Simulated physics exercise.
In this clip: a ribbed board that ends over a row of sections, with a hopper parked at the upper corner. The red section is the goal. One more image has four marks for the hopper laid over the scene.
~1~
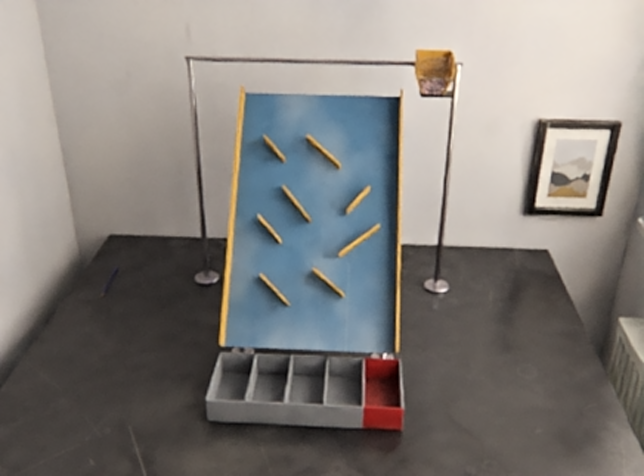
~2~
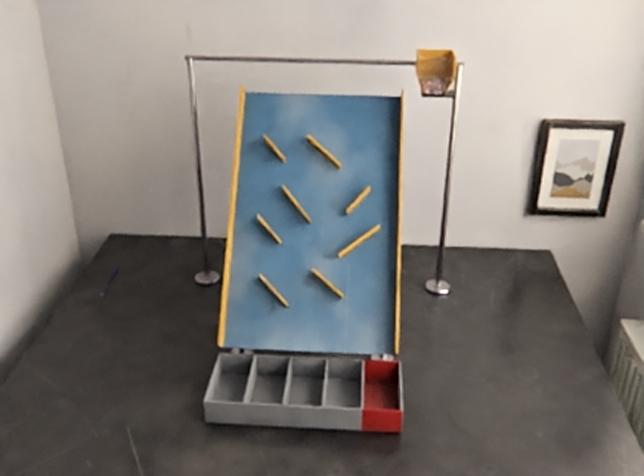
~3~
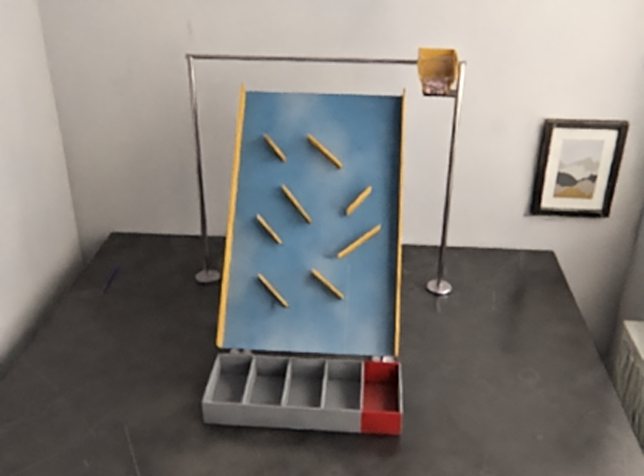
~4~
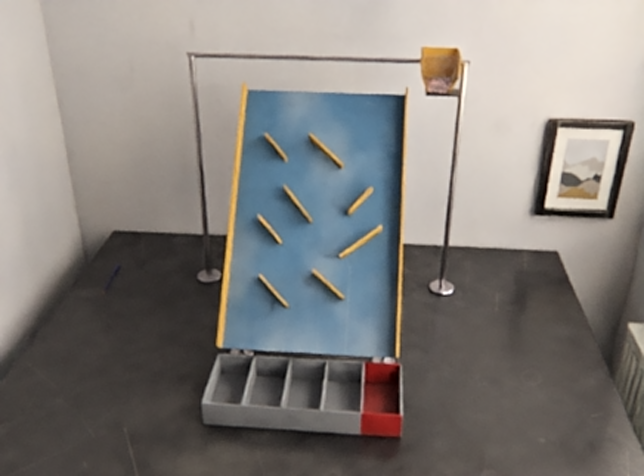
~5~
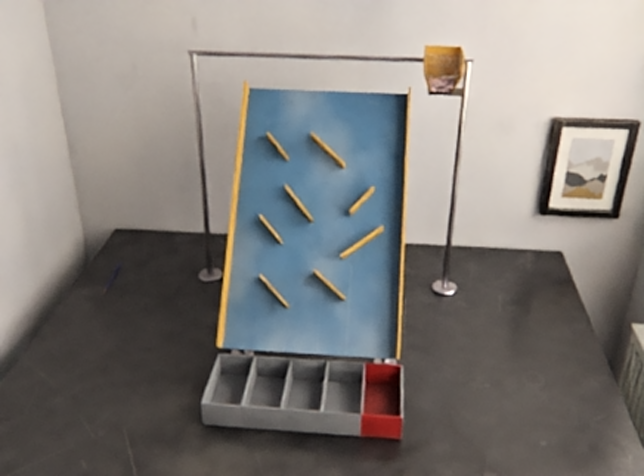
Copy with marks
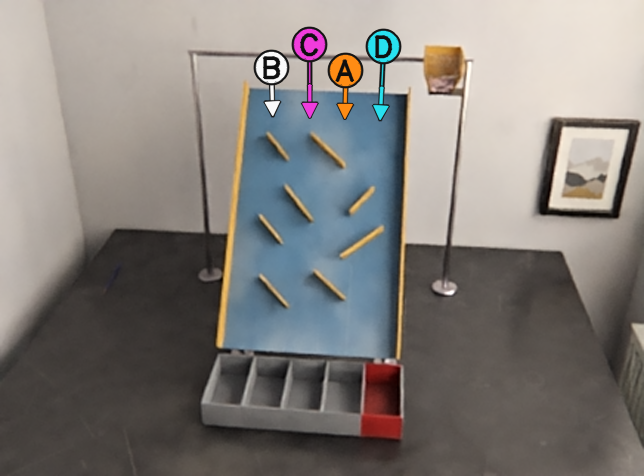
Nothing moves except a slight drift of the view around the blue ribbed board.
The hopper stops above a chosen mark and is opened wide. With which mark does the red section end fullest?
The answer is mark C.
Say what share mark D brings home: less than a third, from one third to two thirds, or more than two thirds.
It is from one third to two thirds.
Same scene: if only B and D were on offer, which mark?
That would be D.
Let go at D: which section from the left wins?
The fifth from the left.
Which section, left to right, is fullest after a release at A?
The fifth from the left.
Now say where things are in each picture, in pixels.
Hopper at (432, 85), sugar pearls, door shut, in the first picture.
Ribs (264, 135) to (284, 158), (307, 135) to (340, 165), (283, 186) to (309, 219), in the second picture.
Ribs (347, 211) to (370, 187), (258, 215) to (279, 241), (339, 255) to (380, 226), in the third picture.
Ribs (260, 275) to (287, 306), (313, 270) to (344, 298), in the fourth picture.
Red section at (381, 425), number 5 of 5 from the left, in the fifth picture.
On the marked copy, mark A meets the board at (344, 113); mark B meets the board at (272, 110); mark C meets the board at (309, 112); mark D meets the board at (380, 114).
If A is chosen, about half in the red section, about a third in other sections, a small part outside the box.
If B is chosen, about a third in the red section, about half in other sections, a small part outside the box.
If C is chosen, most in the red section, a small part in other sections, a small part outside the box.
If D is chosen, about half in the red section, about a third in other sections, about a quarter outside the box.
